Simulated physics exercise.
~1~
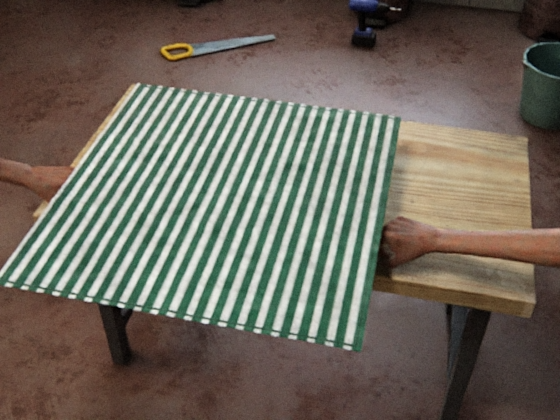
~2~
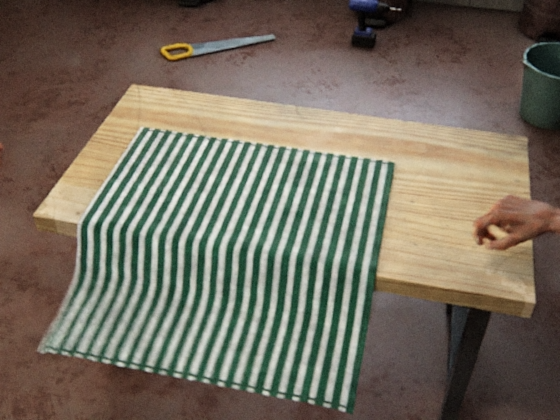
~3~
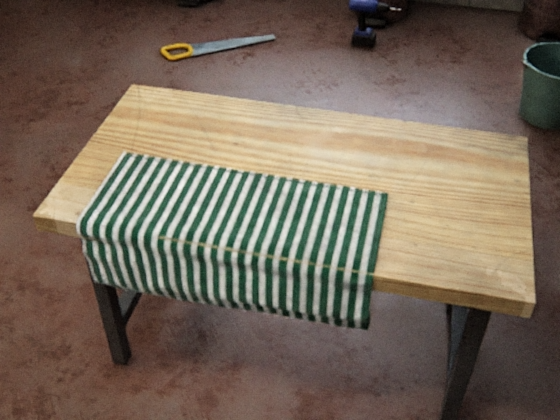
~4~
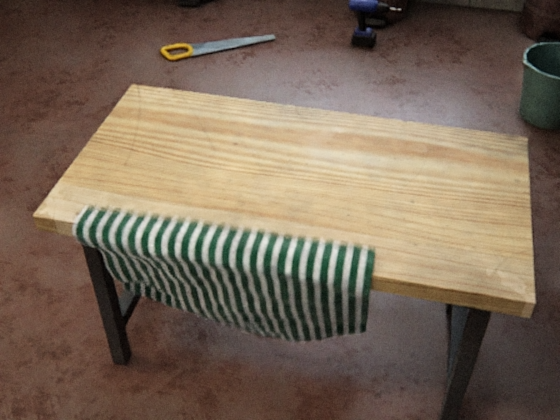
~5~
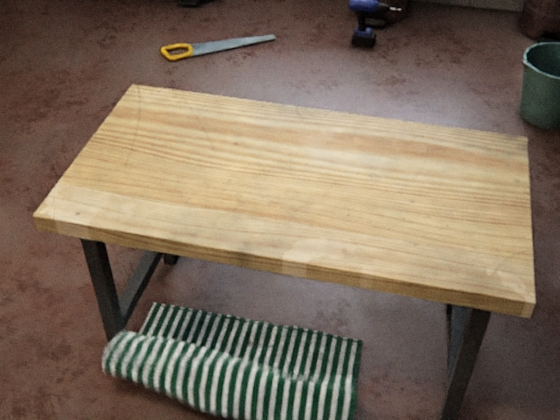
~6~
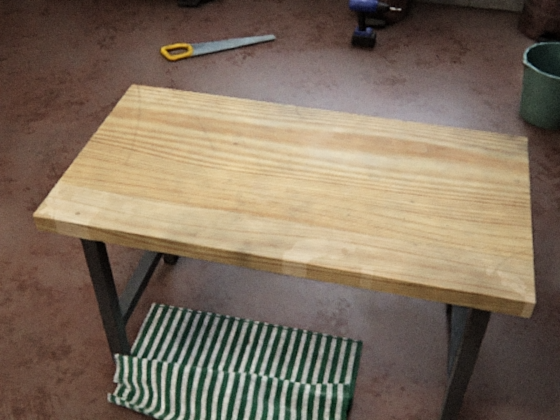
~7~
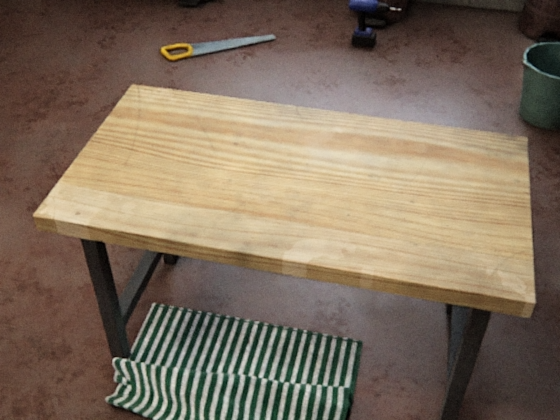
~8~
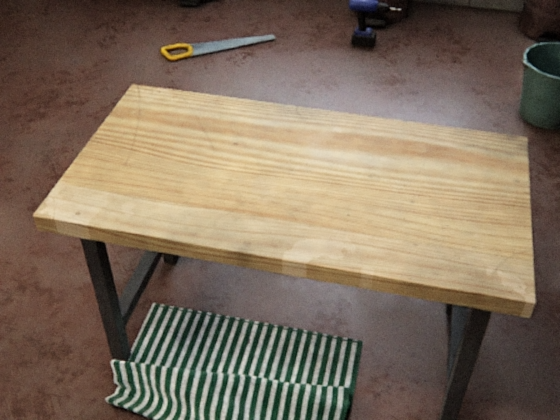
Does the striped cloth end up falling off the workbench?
Yes, the striped cloth slides over the near edge of the workbench and ends up on the floor.
